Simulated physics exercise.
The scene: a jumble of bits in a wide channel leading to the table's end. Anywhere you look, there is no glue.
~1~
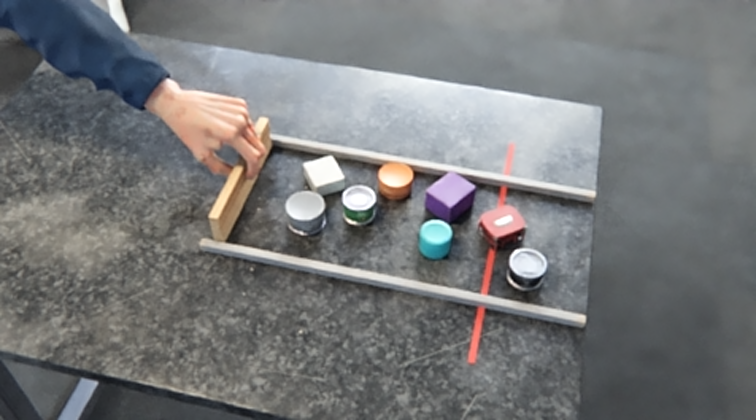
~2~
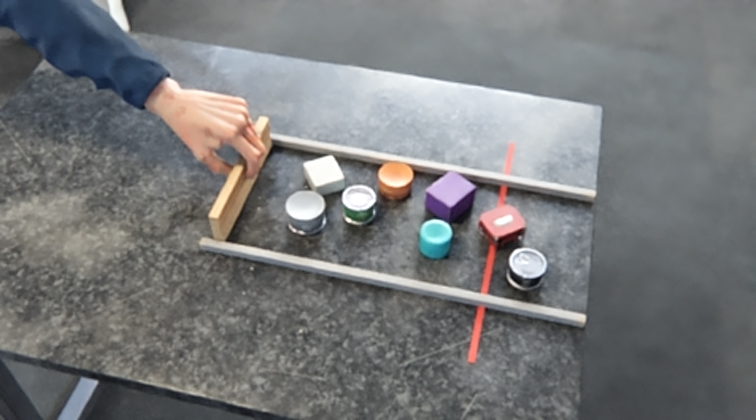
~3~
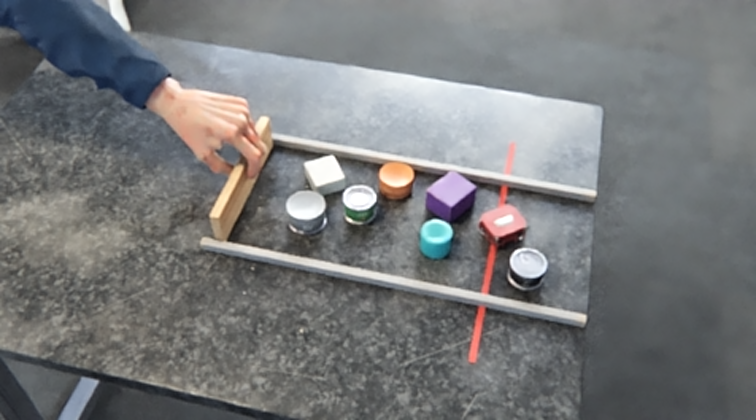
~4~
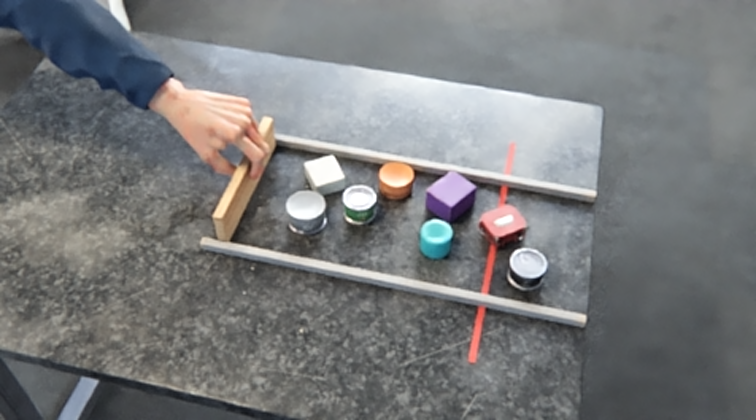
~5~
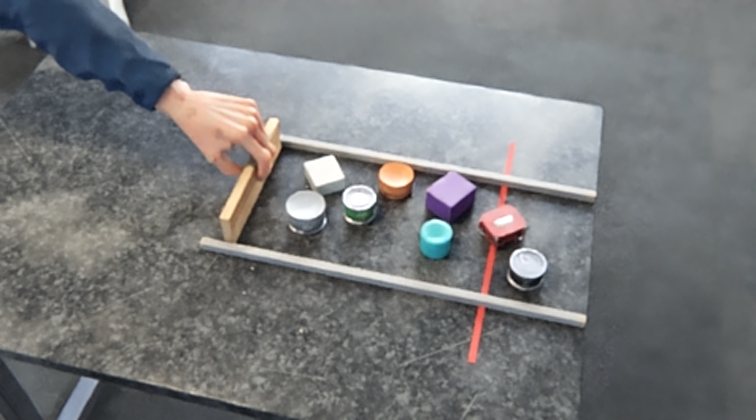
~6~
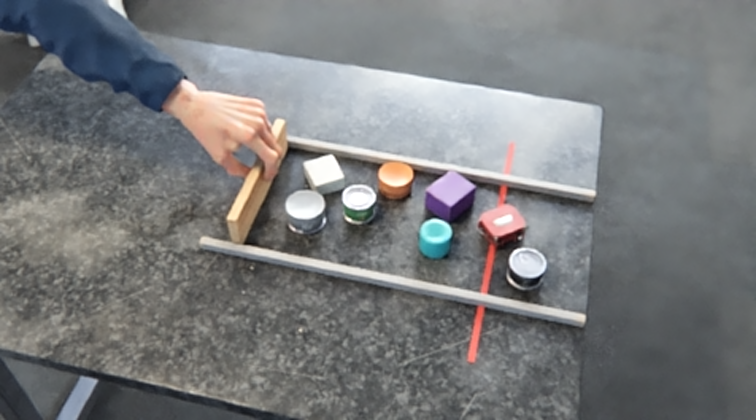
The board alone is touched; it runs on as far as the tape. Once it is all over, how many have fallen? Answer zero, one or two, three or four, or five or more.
When it is over, zero have fallen.
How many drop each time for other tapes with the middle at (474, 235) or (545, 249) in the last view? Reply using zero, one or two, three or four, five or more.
The falls would be zero; either three or four.
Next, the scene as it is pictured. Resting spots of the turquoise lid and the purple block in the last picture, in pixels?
First object: (541, 291); second object: (553, 219).
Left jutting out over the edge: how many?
0 is the number.
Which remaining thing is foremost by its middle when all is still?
Result - the black tin.
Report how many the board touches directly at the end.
Looks like 4 of them, all told.
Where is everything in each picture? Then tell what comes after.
In the first picture, black tin (527, 270); red case (502, 228); purple block (450, 197); board (243, 179); tape (494, 240).
In the second picture, red case (501, 228); board (243, 178).
In the third picture, purple block (451, 197); green pot (360, 205).
In the fourth picture, black tin (527, 270); orange tub (396, 181).
In the fifth picture, red case (502, 228); turquoise lid (436, 240).
In the sixth picture, black tin (526, 269); red case (501, 228); purple block (450, 197); board (260, 180); tape (494, 239).
Early on, none off yet; black tin at rest near (526, 269); red case at rest near (501, 228); purple block at rest near (450, 197).
A while later, none off yet; black tin at rest near (526, 269); red case at rest near (501, 228); purple block travelled a little near (462, 203).
Further along, none off yet; black tin moving near (531, 270); red case travelled about its own width near (524, 239); purple block travelled well along near (513, 213).
Finally, the number that fall off is zero.
